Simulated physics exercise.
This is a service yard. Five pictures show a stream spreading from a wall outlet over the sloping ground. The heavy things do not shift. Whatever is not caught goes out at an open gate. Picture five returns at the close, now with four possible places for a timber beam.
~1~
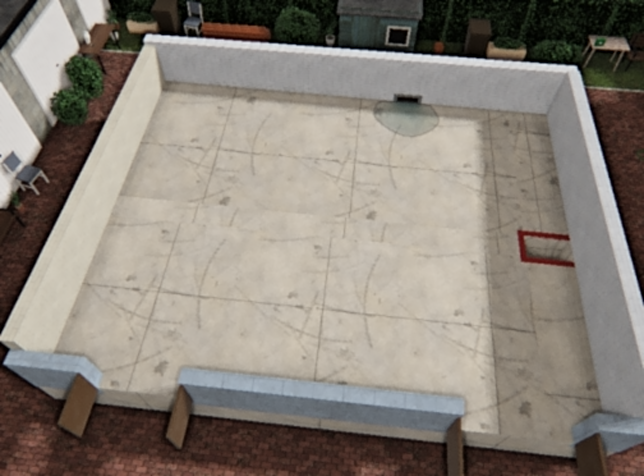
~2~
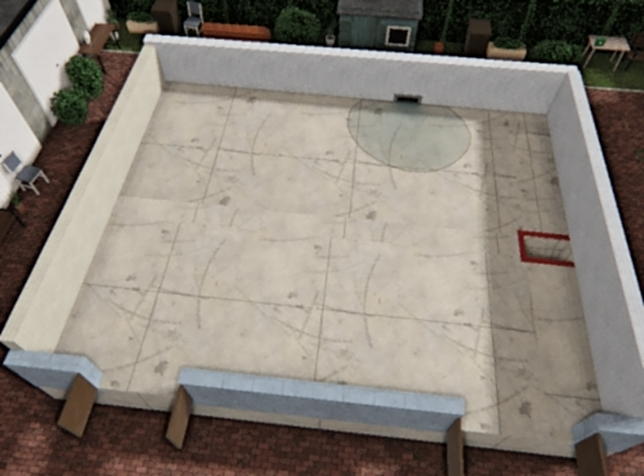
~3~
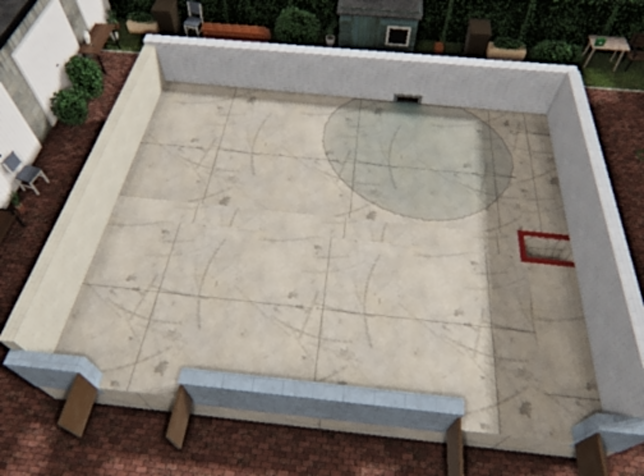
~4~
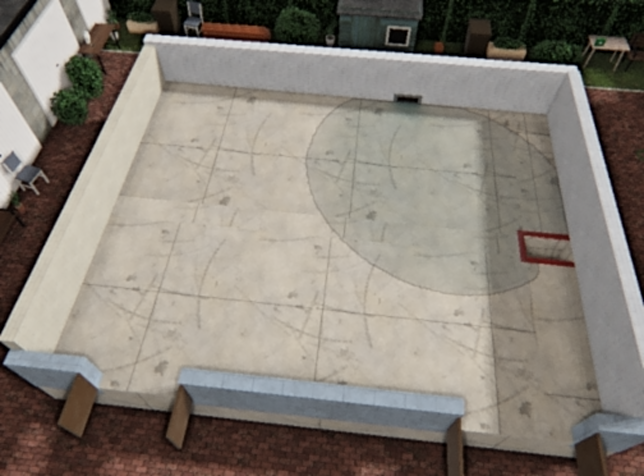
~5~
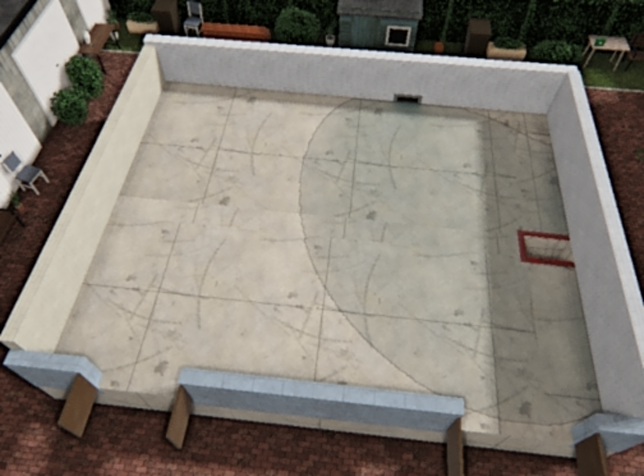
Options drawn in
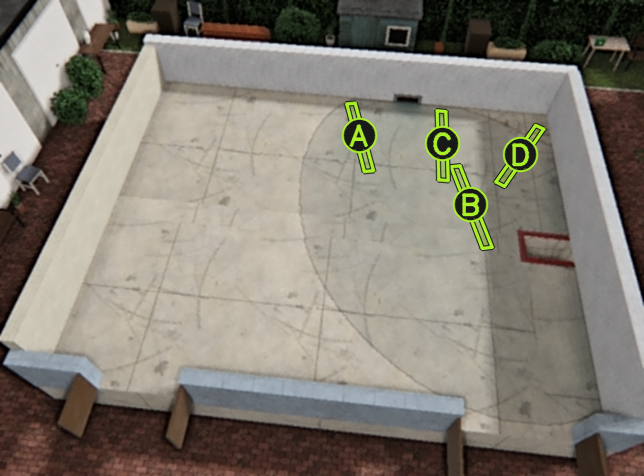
In this clip, a thin sheet of water spreads from an outfall in the back wall of a walled service yard, widening across the pale ground toward the front and right, reaching the red drain, then the front edge.
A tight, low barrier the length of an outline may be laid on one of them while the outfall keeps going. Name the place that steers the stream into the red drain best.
Place A.
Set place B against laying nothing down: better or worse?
Place B is worse.
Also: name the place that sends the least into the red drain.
C.
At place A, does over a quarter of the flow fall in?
Yes.
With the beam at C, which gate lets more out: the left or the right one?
The right one.
On the marked copy, A from (350, 103) to (368, 171); B from (455, 166) to (487, 247); C from (443, 180) to (441, 111); D from (500, 184) to (539, 127).
With A, about 39 % of the stream runs into the red drain, about 61 % out by the gates.
With B, about 27 % of the stream runs into the red drain, about 73 % out by the gates.
With C, about 8 % of the stream runs into the red drain, about 92 % out by the gates.
With D, about 20 % of the stream runs into the red drain, about 79 % out by the gates.
